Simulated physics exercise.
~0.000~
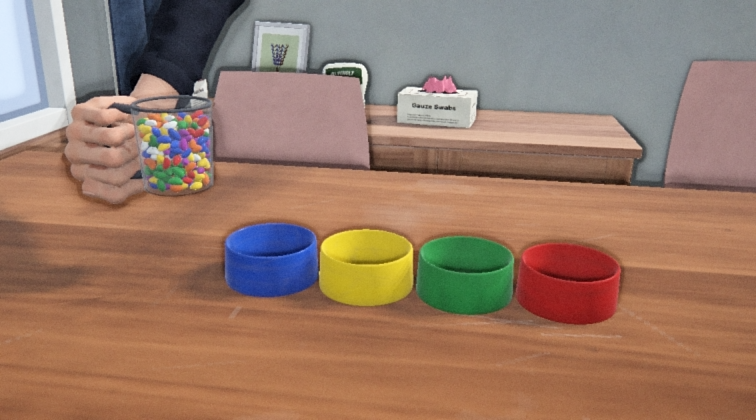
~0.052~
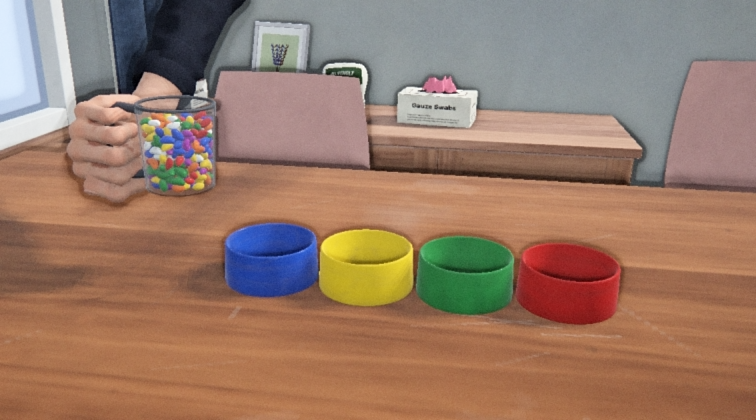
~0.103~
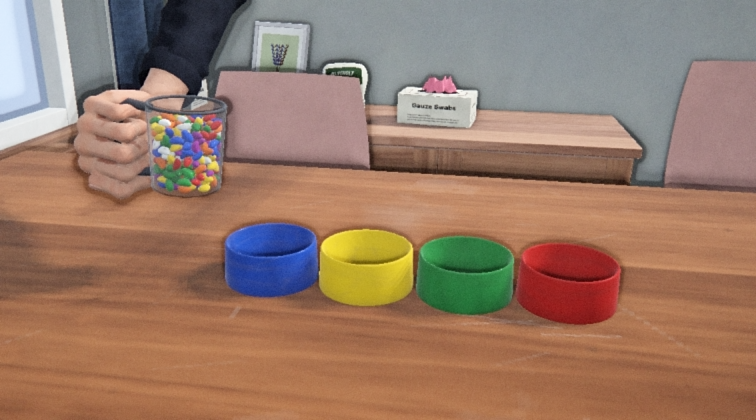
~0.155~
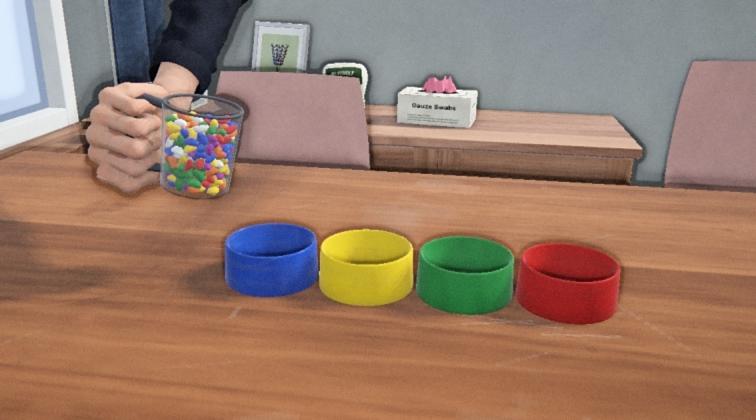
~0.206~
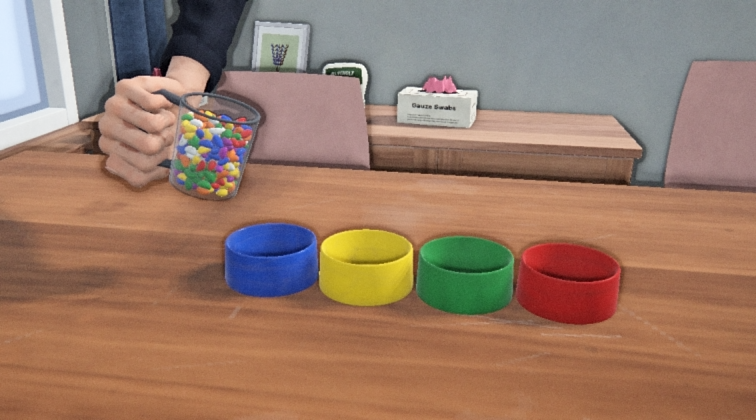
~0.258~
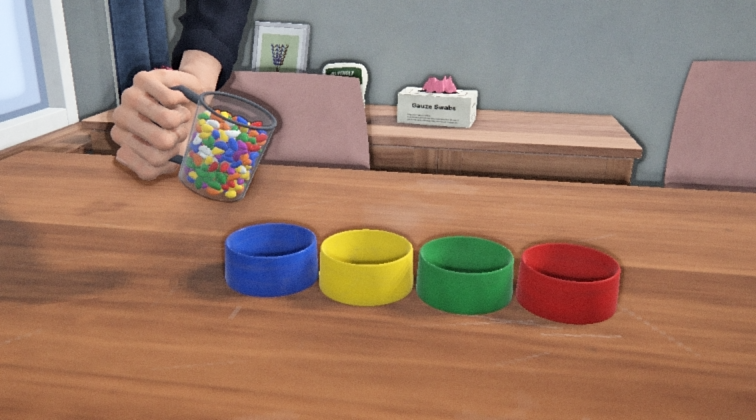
Clear measuring cup of colourful jelly beans, gripped by a hand, moving slightly right and tilting rightward behind four coloured dishes.
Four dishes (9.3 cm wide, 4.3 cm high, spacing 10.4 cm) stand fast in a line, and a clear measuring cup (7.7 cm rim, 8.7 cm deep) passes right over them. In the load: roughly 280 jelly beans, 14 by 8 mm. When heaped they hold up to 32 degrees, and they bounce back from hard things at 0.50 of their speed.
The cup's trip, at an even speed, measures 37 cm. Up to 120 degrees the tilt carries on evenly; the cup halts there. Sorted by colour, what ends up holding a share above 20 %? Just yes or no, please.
In short: Red yes, blue no, green yes, yellow no, counter no.
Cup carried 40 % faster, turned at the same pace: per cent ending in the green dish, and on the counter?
Then the green dish gets 0 and the counter 30.
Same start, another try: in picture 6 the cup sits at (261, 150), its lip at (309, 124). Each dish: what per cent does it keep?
Red 80; blue 0; green 0; yellow 0.
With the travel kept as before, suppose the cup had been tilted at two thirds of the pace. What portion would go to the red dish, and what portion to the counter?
The red dish would get 80 and the counter 20.
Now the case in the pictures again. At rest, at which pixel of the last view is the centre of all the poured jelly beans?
My guess is close to (554, 285).
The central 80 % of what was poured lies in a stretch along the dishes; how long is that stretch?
I'd estimate close to 14 cm.
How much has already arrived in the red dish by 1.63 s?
About 55 percent.
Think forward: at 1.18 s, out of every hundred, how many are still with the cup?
Close to 40 in a hundred.
After 0.81 s, tilt 87 degrees; cup holds 95 %.
Then, at 1.18 s, tilt 120 degrees; cup holds 40 %, red 5 %, green 40 %.
After 1.63 s, tilt 120 degrees; cup holds 0 %, red 55 %, green 35 %.
In the end, at 2.4 s, red 55 %, blue 0 %, green 35 %, yellow 0 %, counter 10 %.
